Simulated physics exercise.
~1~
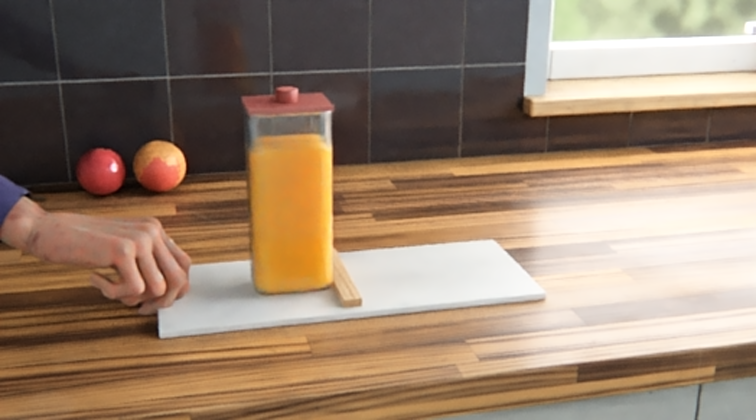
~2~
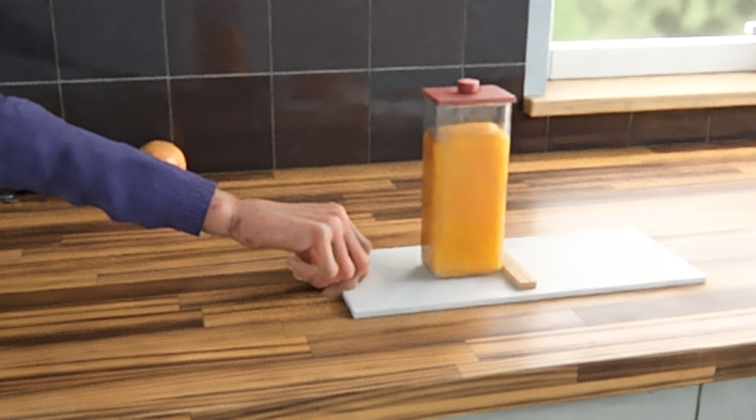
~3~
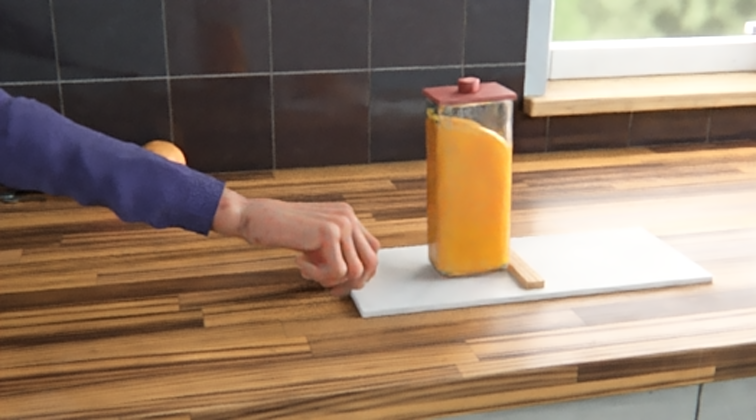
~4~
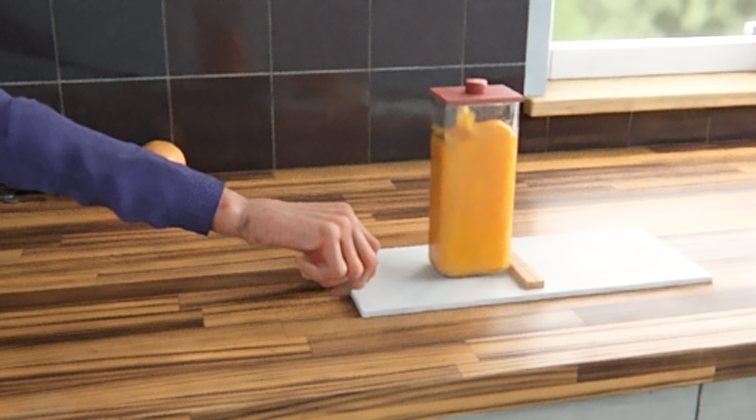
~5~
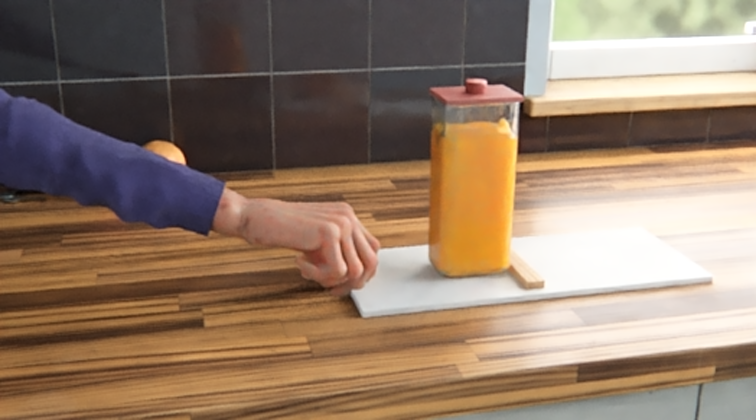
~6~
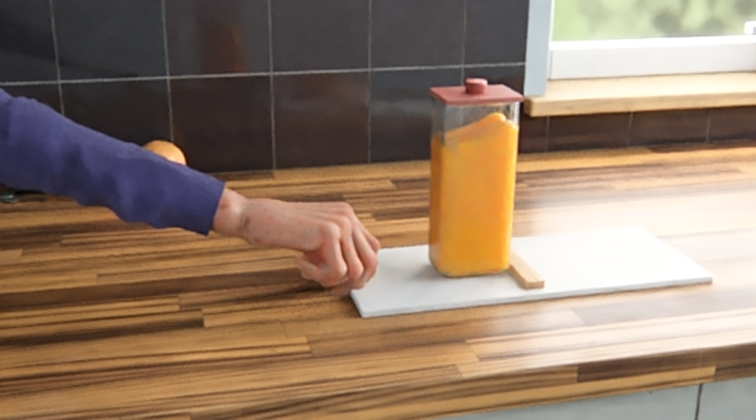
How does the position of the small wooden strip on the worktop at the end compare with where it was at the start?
The strip began near the middle of the view and ended up farther to the right, having moved along with the white board. It was still lying beside the base of the juice container.
